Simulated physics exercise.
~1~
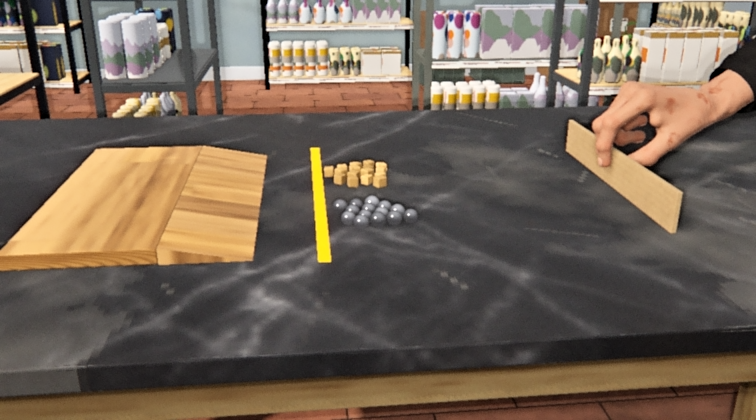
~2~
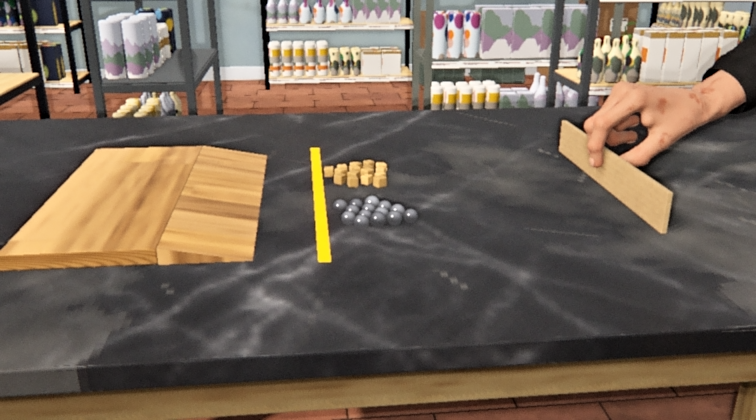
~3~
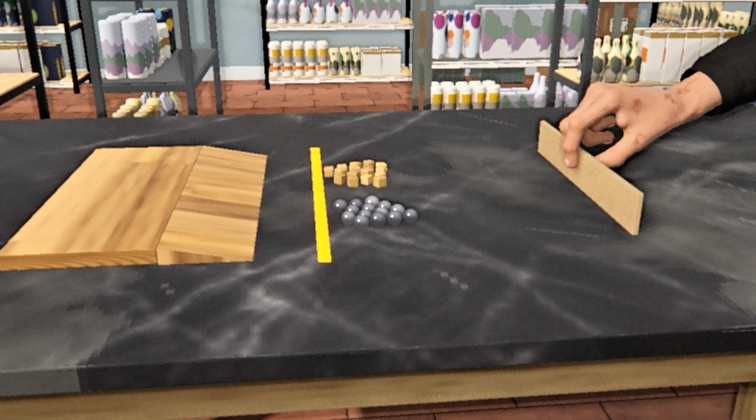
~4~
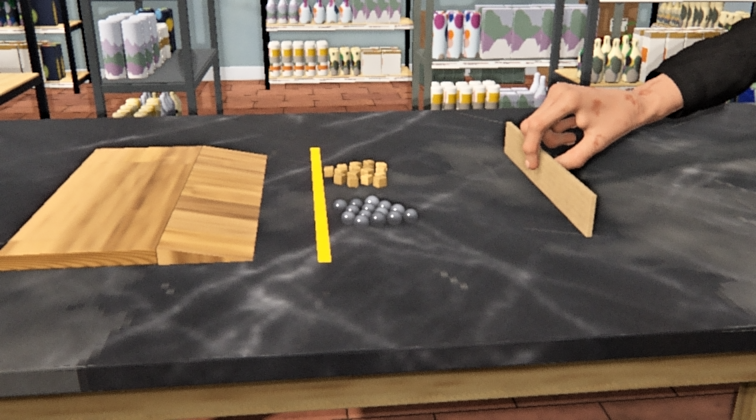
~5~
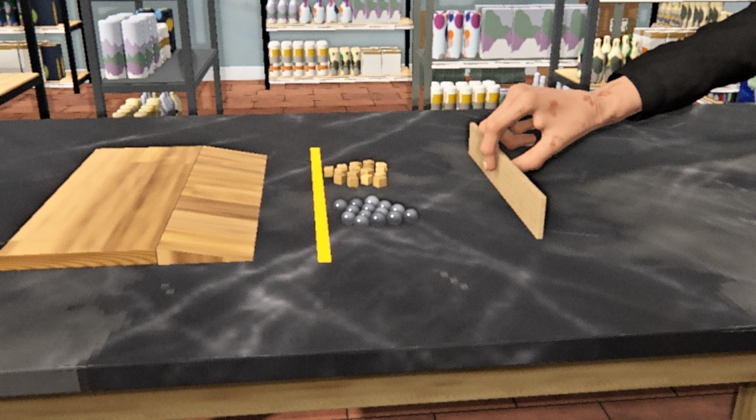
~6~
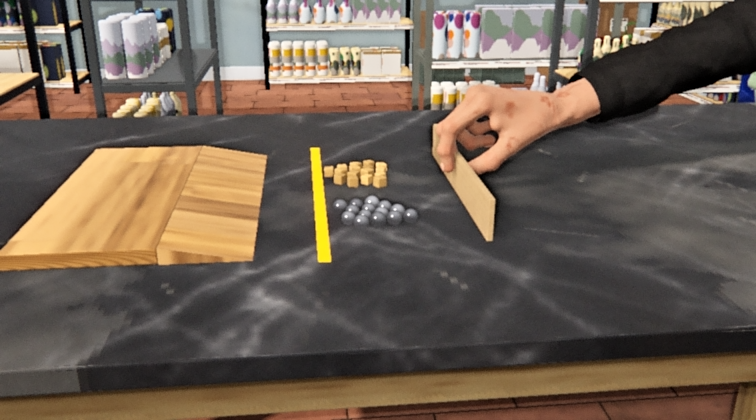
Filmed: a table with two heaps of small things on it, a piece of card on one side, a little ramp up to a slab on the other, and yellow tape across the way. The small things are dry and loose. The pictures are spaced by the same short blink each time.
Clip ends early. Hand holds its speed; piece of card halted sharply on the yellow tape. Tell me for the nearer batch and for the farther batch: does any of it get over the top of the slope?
Nearer batch: Yes, some of it gets over. Farther batch: No, none of it does.
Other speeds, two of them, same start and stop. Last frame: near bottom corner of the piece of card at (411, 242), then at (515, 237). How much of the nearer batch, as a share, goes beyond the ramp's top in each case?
The first gives 100 %, the second 90 %.
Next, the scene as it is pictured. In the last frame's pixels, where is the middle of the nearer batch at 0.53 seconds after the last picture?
About (100, 222).
Then, 0.11 s after the last picture, piece of card still moving, near (377, 157); nearer batch all short of the ramp; farther batch all short of the ramp.
Then, 0.25 s after the last picture, piece of card stopped at the yellow tape; nearer batch about half on the ramp, about half short of the ramp; farther batch a small part on the ramp, nearly all short of the ramp.
Then, 0.53 s after the last picture, piece of card stopped at the yellow tape; nearer batch all past the top; farther batch about two thirds on the ramp, about a third short of the ramp.
By the end, piece of card stopped at the yellow tape; nearer batch all past the top; farther batch none past the top, about a third on the ramp, about two thirds short of the ramp.
